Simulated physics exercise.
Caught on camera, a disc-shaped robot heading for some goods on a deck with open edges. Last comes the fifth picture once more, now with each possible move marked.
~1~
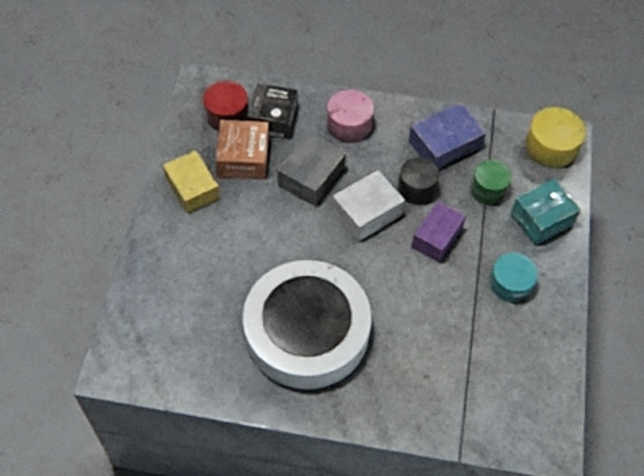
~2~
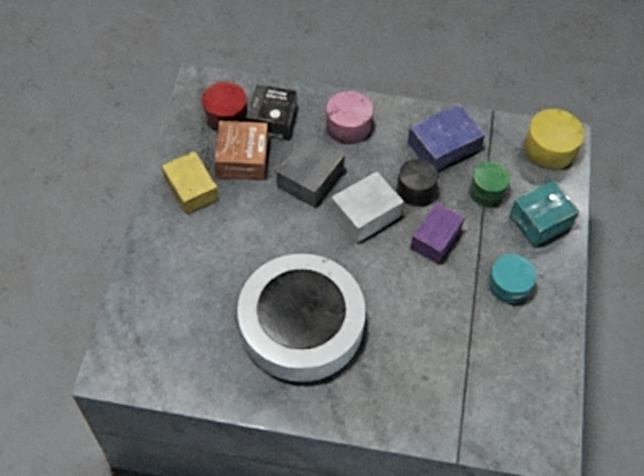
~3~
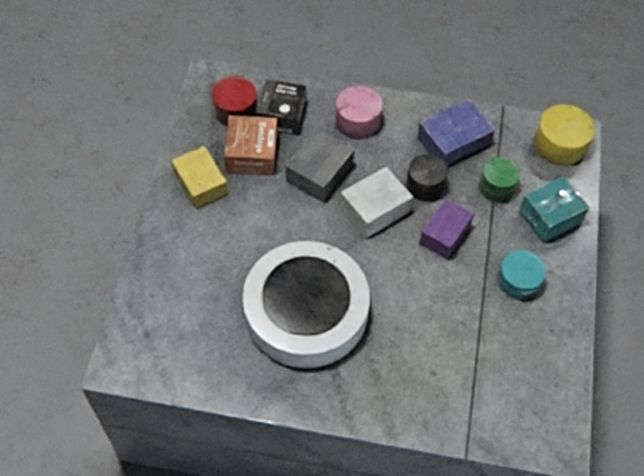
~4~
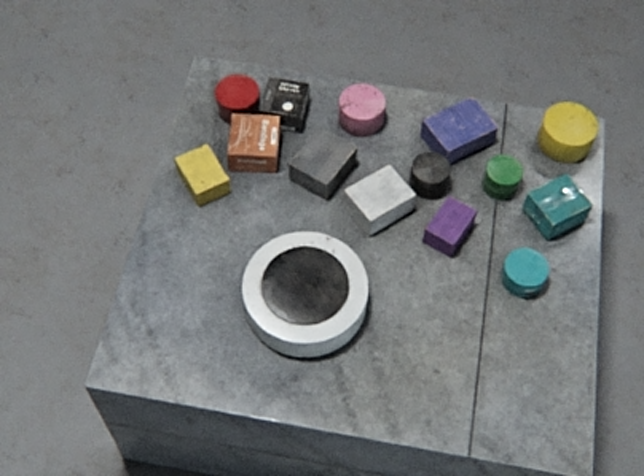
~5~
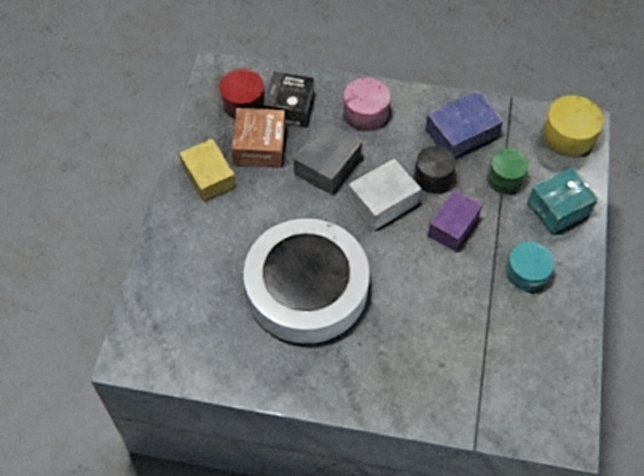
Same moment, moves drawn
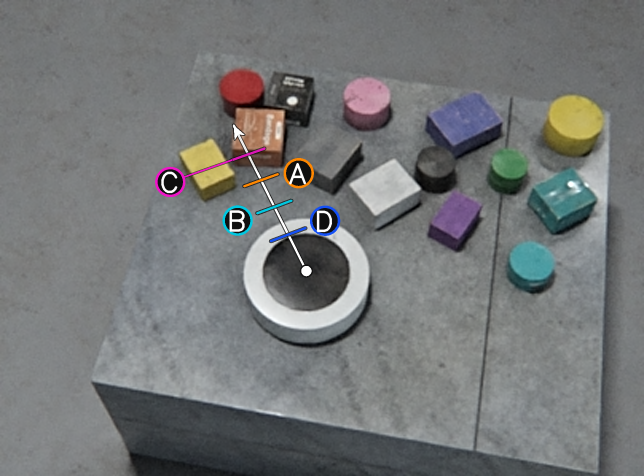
A round white robot with a dark top creeps slightly closer to colourful, motionless boxes and canisters.
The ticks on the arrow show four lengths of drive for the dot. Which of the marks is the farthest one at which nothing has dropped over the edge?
Mark C.
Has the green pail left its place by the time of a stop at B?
No.
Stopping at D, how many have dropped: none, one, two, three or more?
In all, none.
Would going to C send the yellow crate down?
By then, no.
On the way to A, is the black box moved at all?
Yes.
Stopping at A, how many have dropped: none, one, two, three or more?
The count is none.
On the marked copy, A at (261, 180); B at (274, 207); C at (248, 154); D at (288, 234); the arrow from (306, 271) to (234, 126); the white dot at (306, 271).
Following C. Soon after the start, robot (284, 235); yellow canister (572, 126); turquoise box (562, 201).
Later, robot (263, 194); yellow crate (194, 162); black box (290, 93).
In the end, robot (249, 165); yellow crate (173, 147); red pail (234, 66); nothing has fallen.
As for the rest, A is safe but short; B is safe but short; D is safe but short.
